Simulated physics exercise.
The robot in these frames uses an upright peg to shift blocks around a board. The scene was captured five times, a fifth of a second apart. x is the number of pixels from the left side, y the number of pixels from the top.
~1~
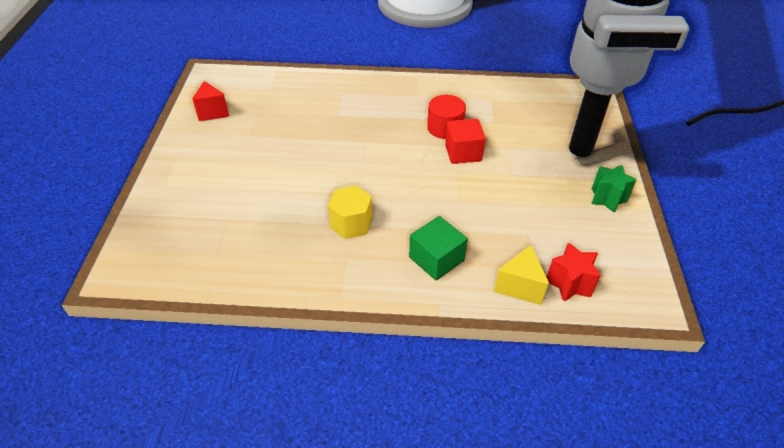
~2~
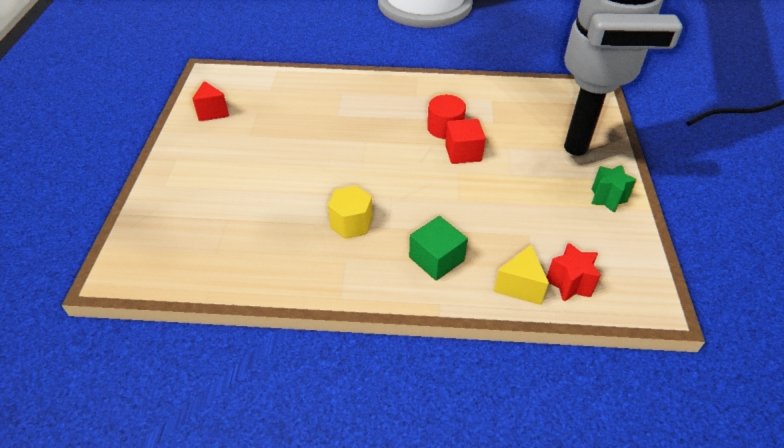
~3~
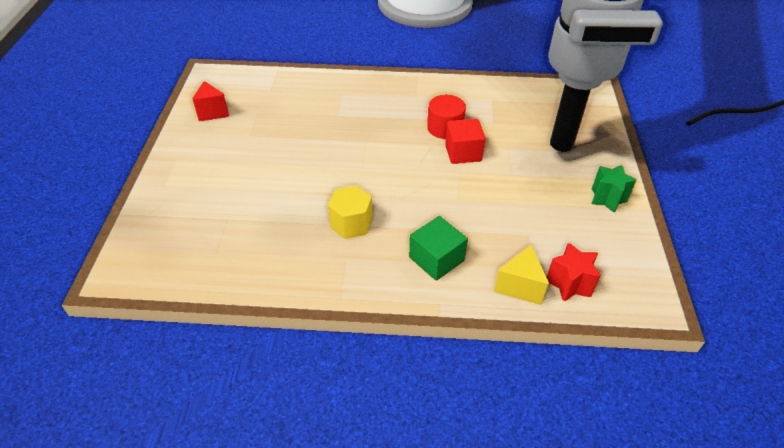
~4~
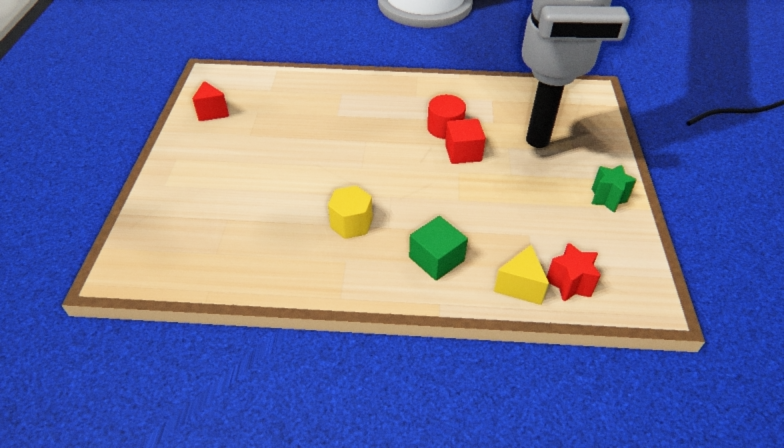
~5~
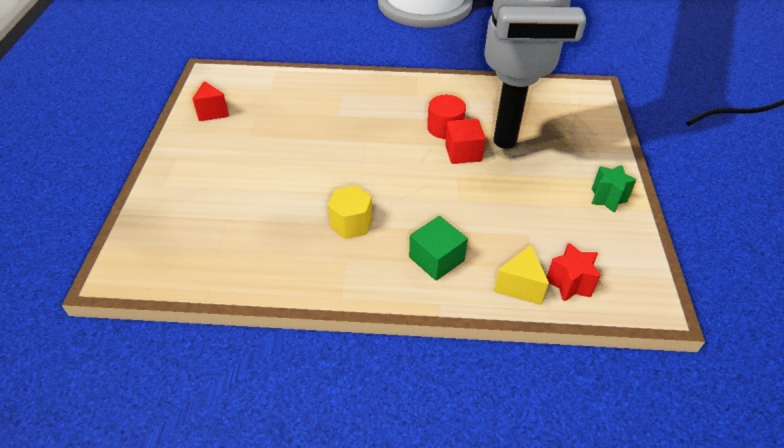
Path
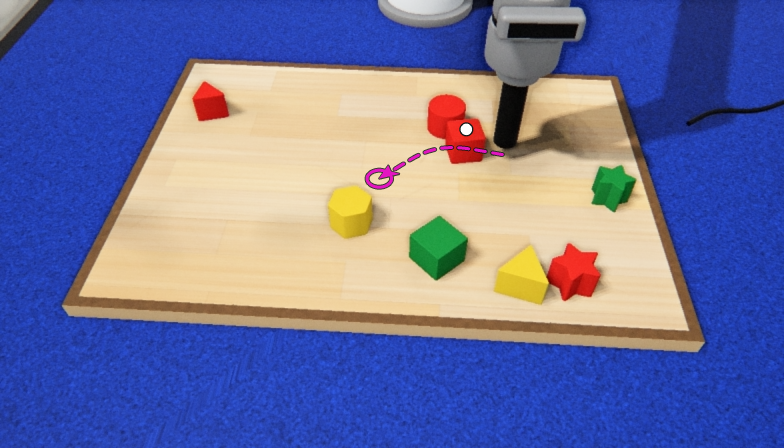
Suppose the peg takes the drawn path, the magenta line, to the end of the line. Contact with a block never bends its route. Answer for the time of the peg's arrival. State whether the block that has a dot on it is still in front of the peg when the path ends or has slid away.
It escapes to one side.
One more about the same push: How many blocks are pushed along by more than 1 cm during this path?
Going by the path, one of them shifts by more than about 1 cm.
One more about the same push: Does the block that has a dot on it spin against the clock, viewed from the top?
It seems not.
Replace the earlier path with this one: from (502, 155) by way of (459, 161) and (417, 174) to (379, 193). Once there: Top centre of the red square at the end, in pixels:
At (427, 126).
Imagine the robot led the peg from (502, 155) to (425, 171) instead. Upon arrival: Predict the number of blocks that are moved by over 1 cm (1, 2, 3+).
I'm going with one.
Drawn move, from (502, 155) over (457, 148) and (415, 157) to (379, 179); the dot is on the red square.
The first path, step by step. One third of the way, peg (457, 134); red square (430, 128).
Two thirds of the way, peg (415, 144); red square (386, 135), turned 15° clockwise.
At the end, peg (379, 165); red round block still; red square (363, 139), turned 50° clockwise.
